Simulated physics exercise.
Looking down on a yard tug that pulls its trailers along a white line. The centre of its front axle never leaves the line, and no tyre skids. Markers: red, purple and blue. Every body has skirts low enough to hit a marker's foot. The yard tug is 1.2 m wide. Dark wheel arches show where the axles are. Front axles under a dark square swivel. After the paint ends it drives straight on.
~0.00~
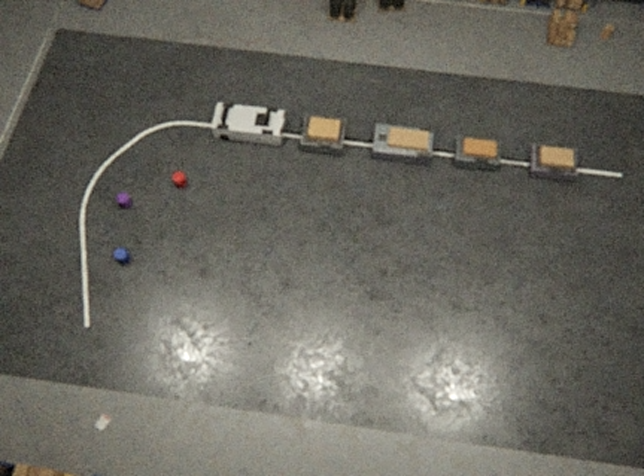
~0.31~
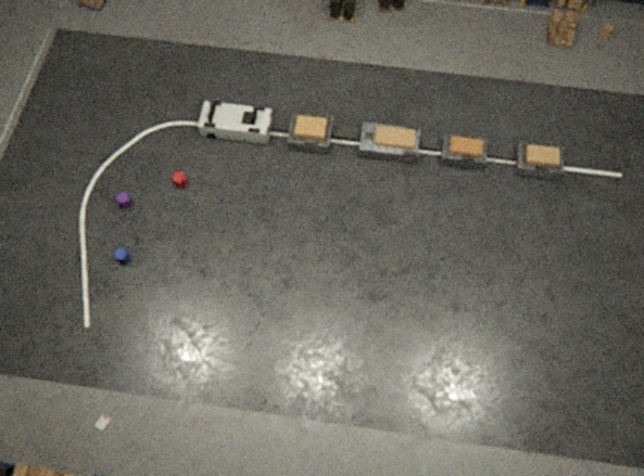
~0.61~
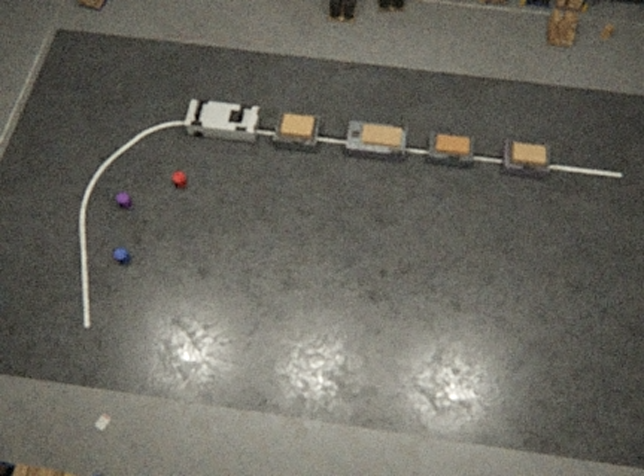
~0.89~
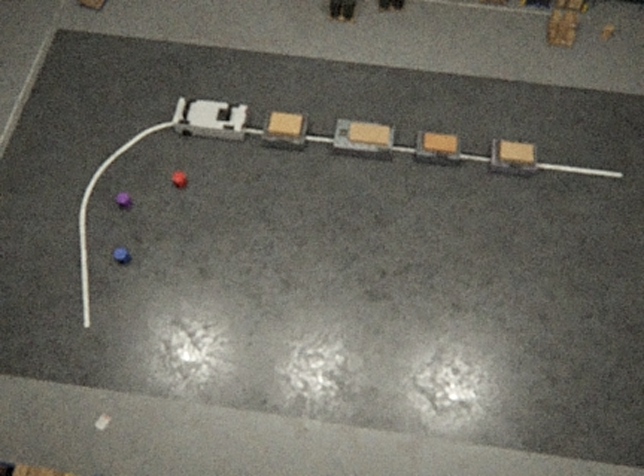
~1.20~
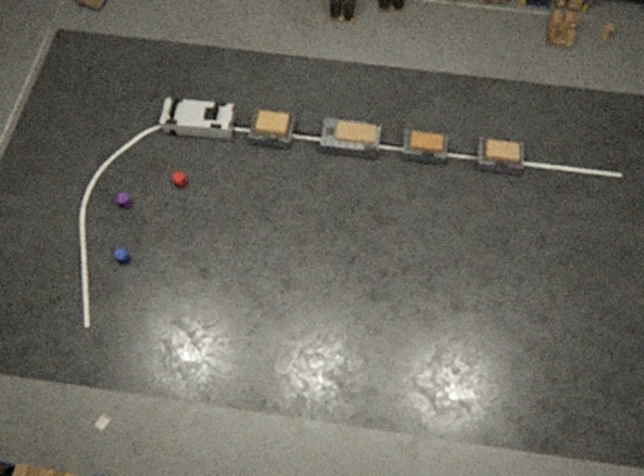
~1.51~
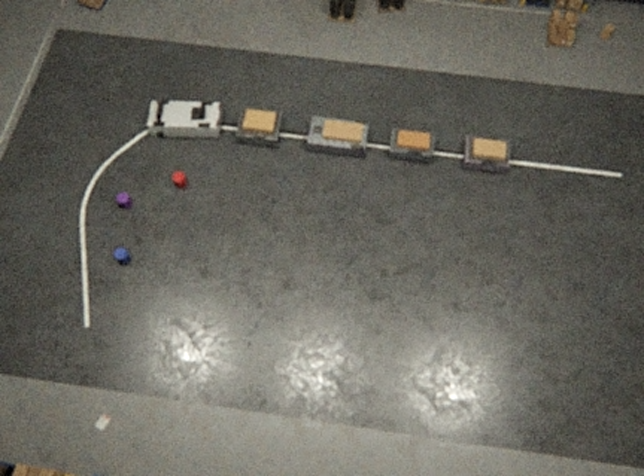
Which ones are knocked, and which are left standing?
The red one stays untouched; the purple one takes a hit; the blue one gets knocked.
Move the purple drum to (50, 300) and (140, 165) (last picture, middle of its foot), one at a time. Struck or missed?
First clear, second struck.
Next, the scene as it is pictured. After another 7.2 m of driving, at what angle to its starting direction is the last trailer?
About 0°.
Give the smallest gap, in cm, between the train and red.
To spare: Red 50.
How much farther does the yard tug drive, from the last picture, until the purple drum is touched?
About 7.5 m.
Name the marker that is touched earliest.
The purple one.
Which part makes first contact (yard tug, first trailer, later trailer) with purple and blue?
Purple: Trailer one, blue: A later trailer.
After 6.1 s, the last axle is at (316, 128) of the last picture, 5 cm off the line; the first trailer has hit purple.
After 10.6 s, the last axle is at (152, 157) of the last picture, 155 cm off the line; red has been passed with 50 cm to spare.
After 12.6 s, the last axle is at (107, 227) of the last picture, 105 cm off the line; the fourth trailer has hit blue.
After 15.6 s, the last axle is at (88, 364) of the last picture, 15 cm off the line; 2 of 3 struck in all.
